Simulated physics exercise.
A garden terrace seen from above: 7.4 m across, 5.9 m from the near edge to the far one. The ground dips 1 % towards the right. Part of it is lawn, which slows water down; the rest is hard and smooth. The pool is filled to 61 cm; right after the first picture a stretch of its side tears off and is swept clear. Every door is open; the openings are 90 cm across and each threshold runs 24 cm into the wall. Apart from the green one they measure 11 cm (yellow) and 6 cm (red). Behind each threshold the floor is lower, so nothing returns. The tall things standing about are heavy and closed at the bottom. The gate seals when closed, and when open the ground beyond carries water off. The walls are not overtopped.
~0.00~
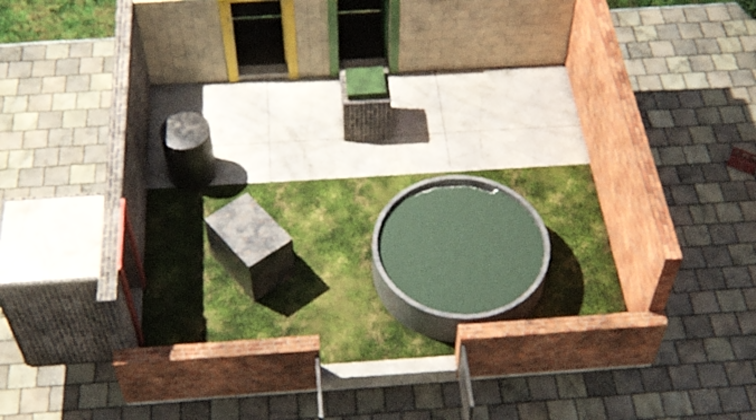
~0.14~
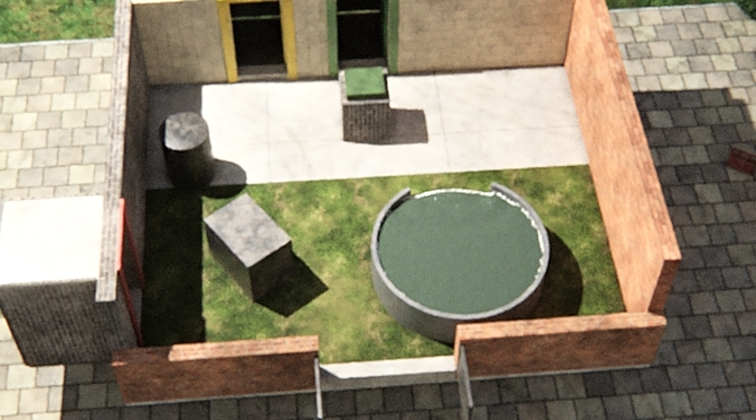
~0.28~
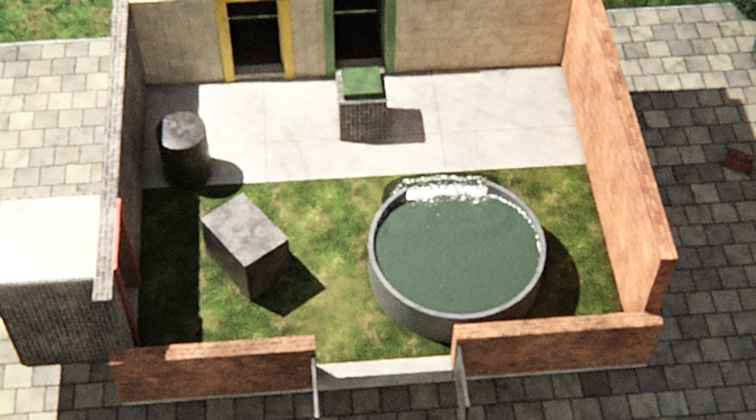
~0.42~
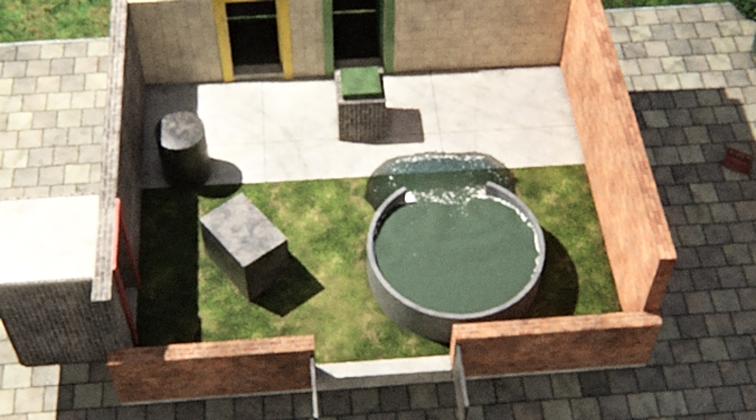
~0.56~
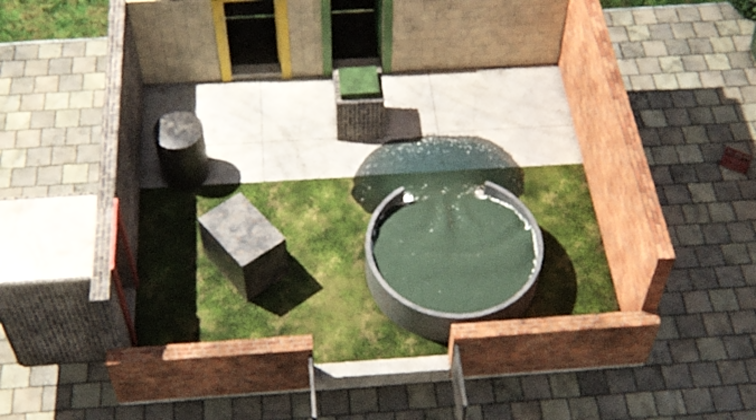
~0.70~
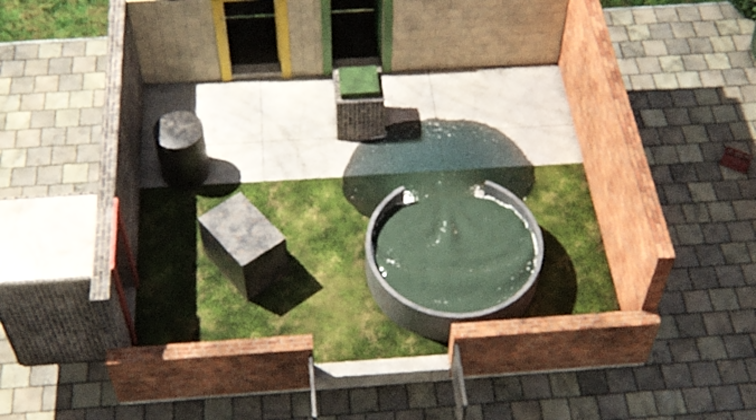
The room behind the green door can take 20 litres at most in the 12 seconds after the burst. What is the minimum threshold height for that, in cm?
About 16 cm.
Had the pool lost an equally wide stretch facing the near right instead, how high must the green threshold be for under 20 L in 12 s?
About 7.0 cm.
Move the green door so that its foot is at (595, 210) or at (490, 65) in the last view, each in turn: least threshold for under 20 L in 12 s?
About 10.0 and 20 cm.
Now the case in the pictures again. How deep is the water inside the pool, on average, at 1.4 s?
About 43 cm.
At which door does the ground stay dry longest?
Last comes the red one.
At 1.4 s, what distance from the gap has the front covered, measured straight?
Roughly 3.2 m.
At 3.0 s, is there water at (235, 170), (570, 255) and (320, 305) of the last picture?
In turn: Under water, still dry, not reached.
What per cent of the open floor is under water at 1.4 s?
Some 30 per cent of it.
After 1.4 s water covers 30 % of the floor, deepest (32 cm) near (451, 201); it has not reached the green door.
After 3.0 s water covers 50 % of the floor, deepest (34 cm) near (559, 67); 16 cm at the green door, 23 litres in over its 13 cm threshold.
After 12.0 s water covers 95 % of the floor, deepest (16 cm) near (624, 321); 9 cm at the green door, 39 litres in over its 13 cm threshold.
At the green door as built, the water arrived by 1.5 s and peaked near 17 cm at 2.6 s.
With a threshold of 13.5 cm, 35 litres would have come in within the 12 s; with 18.5 cm, 11 litres. So under 20 litres takes about 16 cm.
